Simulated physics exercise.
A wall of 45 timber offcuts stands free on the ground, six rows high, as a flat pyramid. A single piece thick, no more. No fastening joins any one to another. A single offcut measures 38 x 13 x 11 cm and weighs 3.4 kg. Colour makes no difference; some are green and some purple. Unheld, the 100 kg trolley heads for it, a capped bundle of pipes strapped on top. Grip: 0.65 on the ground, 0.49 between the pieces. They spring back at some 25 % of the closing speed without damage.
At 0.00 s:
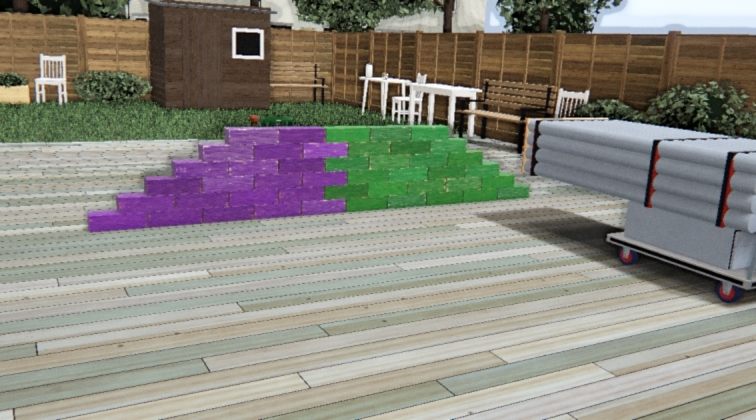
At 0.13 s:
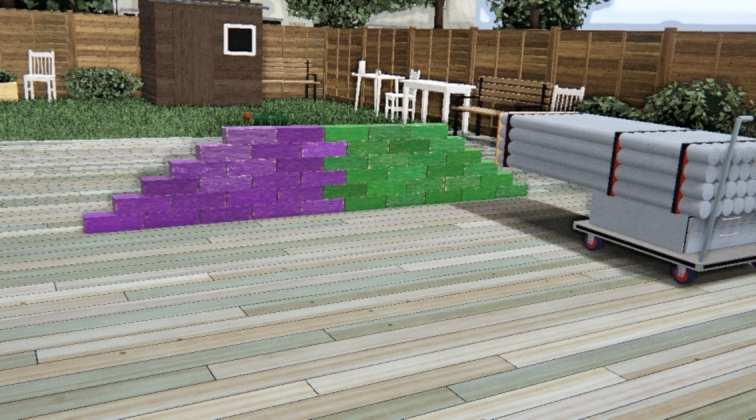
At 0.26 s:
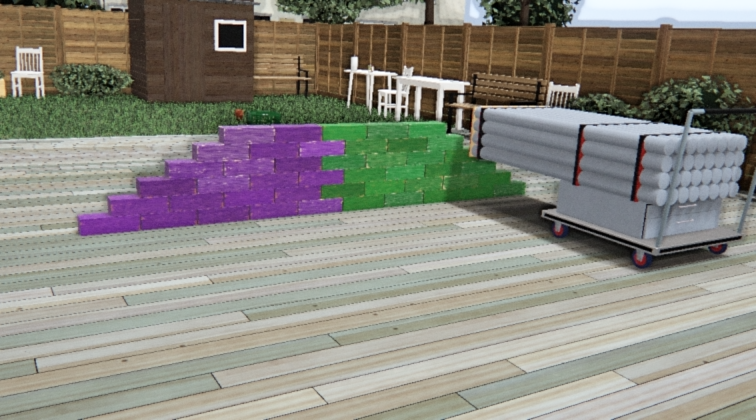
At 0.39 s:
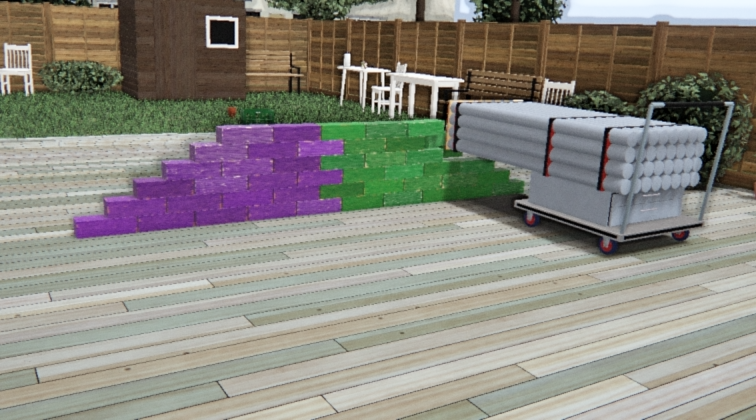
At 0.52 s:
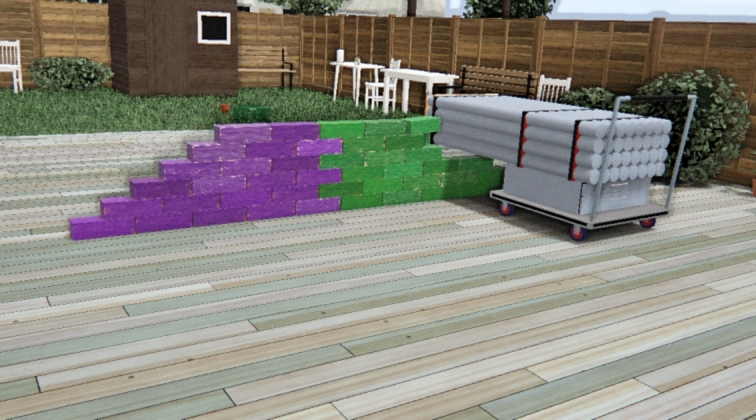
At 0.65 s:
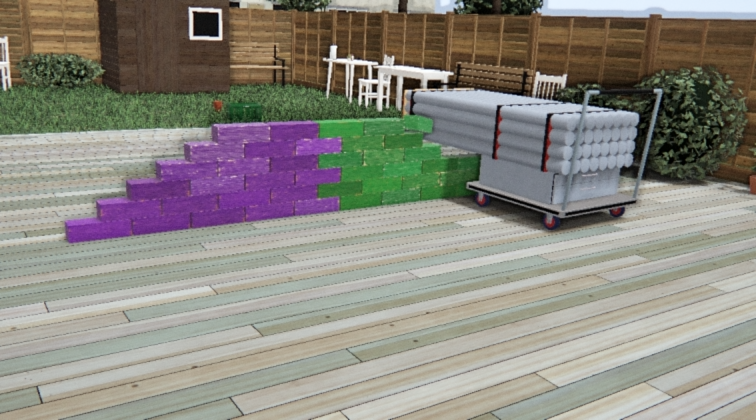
Garden decking with a trolley of grey rolls moving leftward and away, passing into the green end of a purple-and-green block wall.
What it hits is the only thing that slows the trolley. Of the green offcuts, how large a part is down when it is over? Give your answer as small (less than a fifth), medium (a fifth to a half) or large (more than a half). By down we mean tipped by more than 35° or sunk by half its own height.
Medium - a fifth to a half.
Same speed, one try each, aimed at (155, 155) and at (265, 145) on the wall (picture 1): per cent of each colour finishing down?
For green it's 0 then 0 per cent, for purple 50 then 60 per cent.
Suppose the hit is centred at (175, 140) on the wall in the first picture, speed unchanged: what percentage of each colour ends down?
Green 0 %, purple 50 %.
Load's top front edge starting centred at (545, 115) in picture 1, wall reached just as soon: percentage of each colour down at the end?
Result - green: 20%; purple: 0%.
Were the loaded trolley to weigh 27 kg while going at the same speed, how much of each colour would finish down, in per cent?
For green it's 20, for purple it's 0 in a hundred.
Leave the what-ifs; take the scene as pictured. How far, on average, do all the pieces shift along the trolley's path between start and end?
Roughly 15 cm.
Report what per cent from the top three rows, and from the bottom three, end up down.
That's 20% up top and 10% at the bottom.
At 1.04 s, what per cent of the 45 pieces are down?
10 per cent.
After 0.84 s, load 1.14 m past the wall's line, still rolling; 3 of the 24 green offcuts down (3 of 45 in all colours); top green offcut on its side.
After 1.04 s, load 1.44 m past the wall's line, still rolling; 4 of the 24 green offcuts down (4 of 45 in all colours); top green offcut on its side.
After 1.52 s, load 1.95 m past the wall's line, still rolling; 7 of the 24 green offcuts down (7 of 45 in all colours); top green offcut upside down.
At rest (2.6 s), load 2.15 m past the wall's line, still rolling; 7 of the 24 green offcuts down (7 of 45 in all colours); top green offcut upside down; top purple offcut unmoved. That is 29 per cent. As the last picture would show them, middles, top green offcut near (375, 164), top purple offcut near (291, 131).
